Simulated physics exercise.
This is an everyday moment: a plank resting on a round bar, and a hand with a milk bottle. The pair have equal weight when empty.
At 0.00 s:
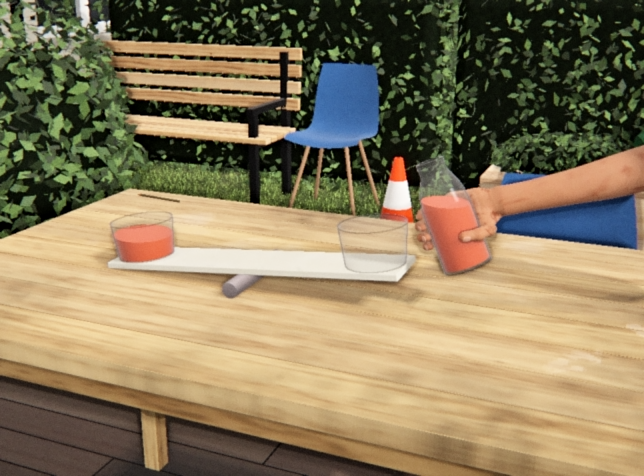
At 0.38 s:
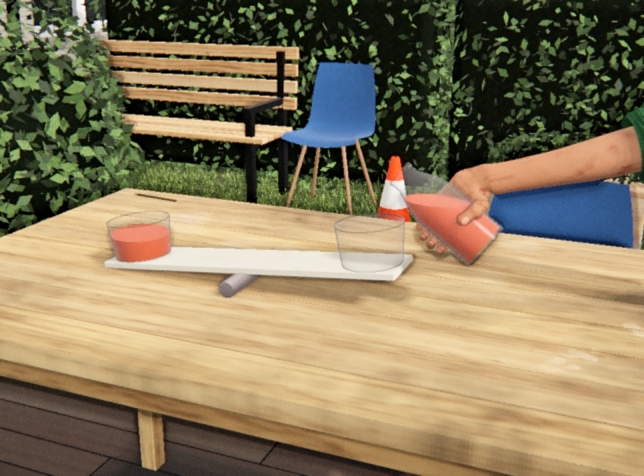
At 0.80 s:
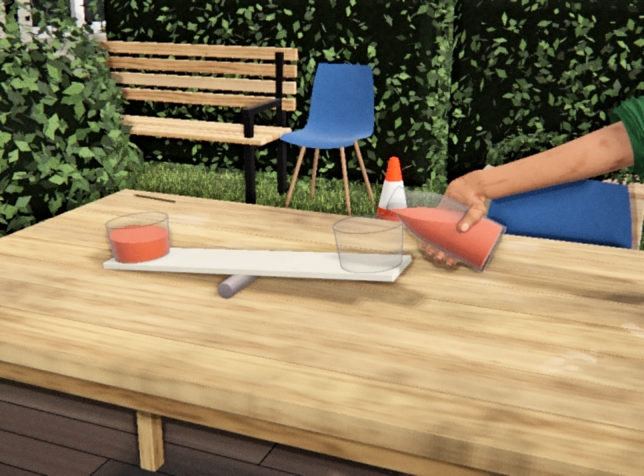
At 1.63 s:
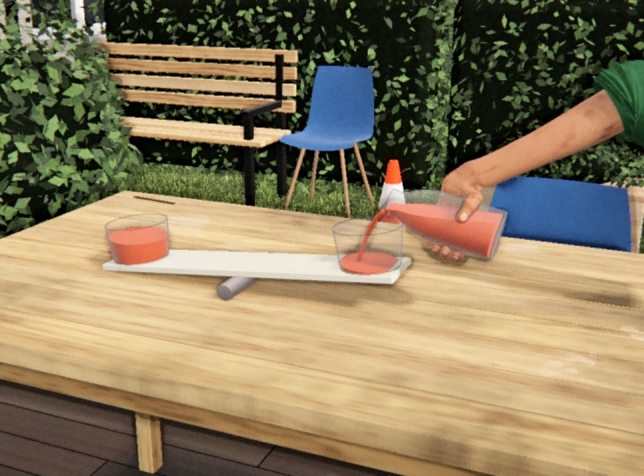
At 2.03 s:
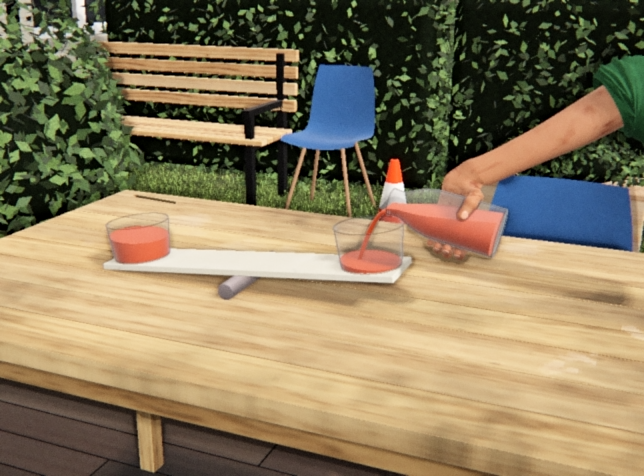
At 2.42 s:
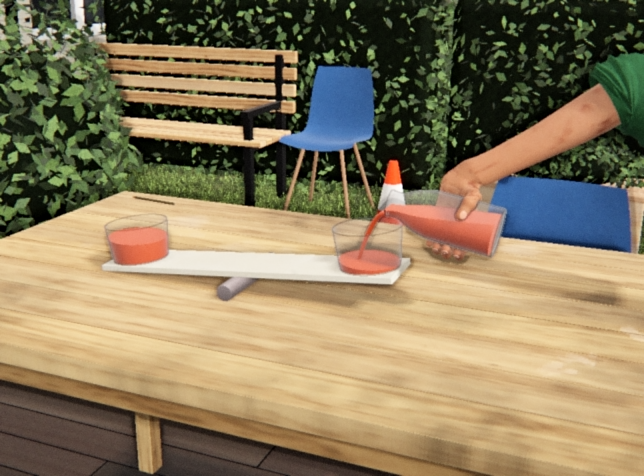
On a wooden table in a garden, a hand lifted a bottle of red juice beside a plank on a round bar, tilted it over the empty right tub, and poured some in.
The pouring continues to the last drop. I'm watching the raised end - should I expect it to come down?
Yes, expect it to come down.
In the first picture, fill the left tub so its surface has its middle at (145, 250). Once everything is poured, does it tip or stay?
Once the pour is done, it reverses its tilt.
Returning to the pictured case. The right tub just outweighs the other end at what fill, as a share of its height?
It comes to about 55 in a hundred.
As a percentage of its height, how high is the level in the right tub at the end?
Fill level: About 75 percent.
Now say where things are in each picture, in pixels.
In the first frame, the milk bottle is picked up; milk bottle (449, 212) tipped 25° with all of its load; right tub (374, 242) empty, raised; left tub (144, 236) about half full, on the low side.
In the second frame, the milk bottle leans over the right tub; round bar (229, 288); right tub (371, 242) empty.
In the third frame, the milk bottle leans over the right tub; milk bottle (441, 222) tipped 70° with all of its load; right tub (370, 242) empty.
In the fourth frame, the tomato juice is flowing; round bar (227, 291); right tub nearly empty, surface at (370, 263); left tub about half full, surface at (139, 236).
In the fifth frame, the tomato juice is flowing; milk bottle (442, 217) tipped 80° with nearly all of its load; right tub (370, 244) nearly empty.
In the sixth frame, the tomato juice is flowing; round bar (226, 292); right tub nearly empty, surface at (370, 260); left tub about half full, surface at (138, 237).
By 6.3 s, the right tub is about half full; the plank leans as before.
By 9.3 s, the right tub is about two thirds full; the plank has swung over, and that end is down.
By 12.0 s, the right tub is about three quarters full; the plank has swung over, and that end is down.
